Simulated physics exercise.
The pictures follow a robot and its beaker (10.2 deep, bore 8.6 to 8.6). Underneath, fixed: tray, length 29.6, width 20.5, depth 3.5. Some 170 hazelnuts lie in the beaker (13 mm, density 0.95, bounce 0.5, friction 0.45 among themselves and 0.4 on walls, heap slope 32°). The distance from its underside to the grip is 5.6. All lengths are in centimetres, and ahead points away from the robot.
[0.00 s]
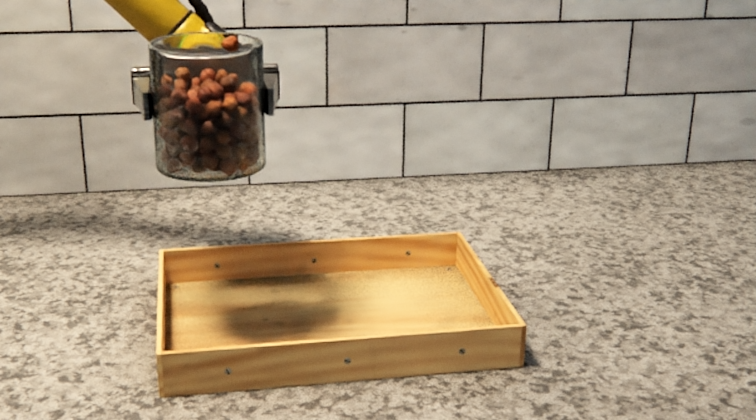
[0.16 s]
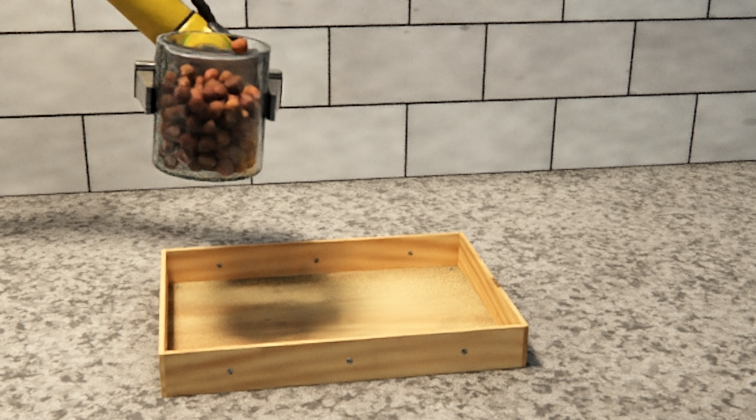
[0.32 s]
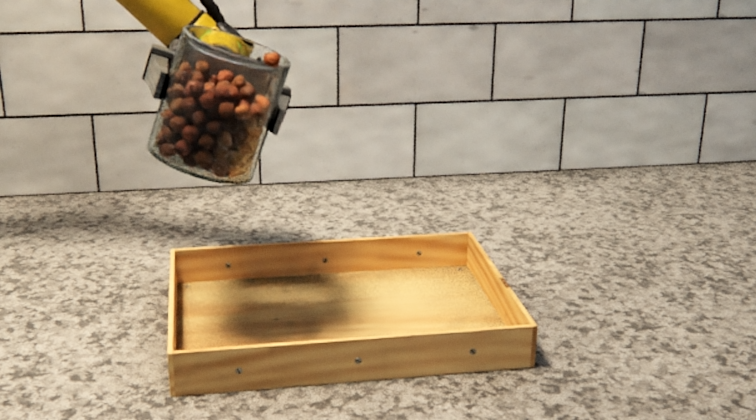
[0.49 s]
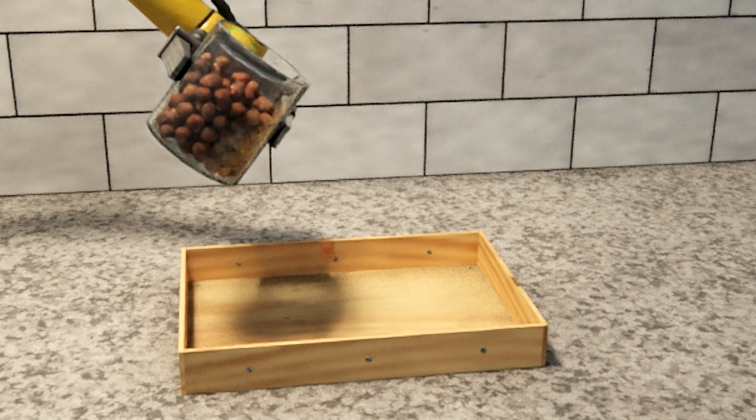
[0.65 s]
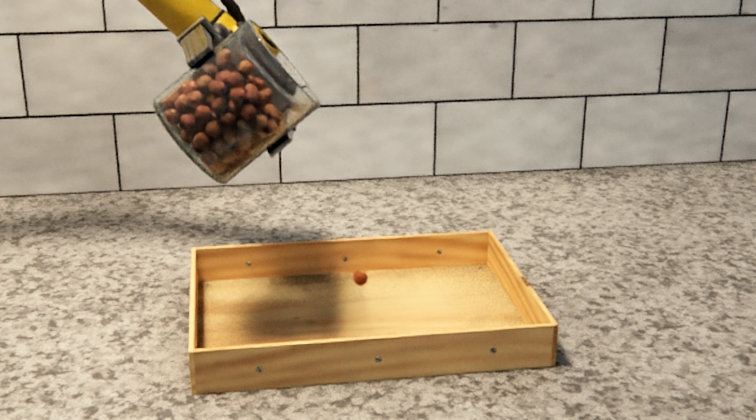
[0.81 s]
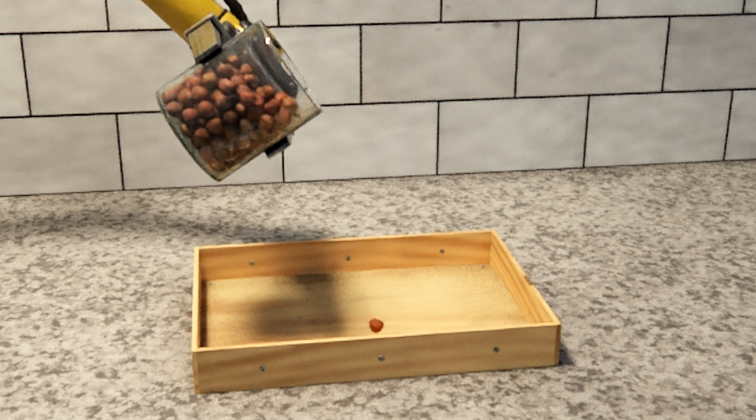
On a speckled stone counter before a white tiled wall, a yellow robot arm holds a clear beaker of hazelnuts upright above a shallow wooden tray. The arm tilts the beaker steeply to the right, and a single nut drops into the tray while the rest stay inside.
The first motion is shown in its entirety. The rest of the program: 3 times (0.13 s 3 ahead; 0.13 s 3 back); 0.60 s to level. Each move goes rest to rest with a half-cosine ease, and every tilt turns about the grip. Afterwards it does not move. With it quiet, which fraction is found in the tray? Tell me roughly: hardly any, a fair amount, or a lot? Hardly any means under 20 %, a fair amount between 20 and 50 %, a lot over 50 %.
Hardly any.
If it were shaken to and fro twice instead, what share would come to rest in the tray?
Approx. 0 per cent.
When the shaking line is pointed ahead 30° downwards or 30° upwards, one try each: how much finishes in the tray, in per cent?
Near 0 and 5 percent respectively.
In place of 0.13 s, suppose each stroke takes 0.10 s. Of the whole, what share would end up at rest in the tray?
Estimate for that case: 10 %.
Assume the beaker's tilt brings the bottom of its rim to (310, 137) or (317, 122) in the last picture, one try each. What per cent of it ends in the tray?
50 % and 15 %.
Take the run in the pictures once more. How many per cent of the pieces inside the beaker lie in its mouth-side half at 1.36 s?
That share comes to roughly 35 percent.
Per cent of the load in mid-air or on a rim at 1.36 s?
Estimated fraction: Near 0 %.
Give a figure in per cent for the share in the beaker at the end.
100 %.
After 1.36 s, tilted 57° forward, highest piece 23 above the table; 172 in the beaker, 1 in the tray.
After 1.91 s, tilted 25° forward, highest piece 24 above the table; 172 in the beaker, 1 in the tray.
After 2.39 s, level, highest piece 26 above the table; 172 in the beaker, 1 in the tray.
After 3.44 s, level, highest piece 25 above the table; 172 in the beaker, 1 in the tray.
At rest, 172 in the beaker, 1 in the tray. That is 1 % in the tray.
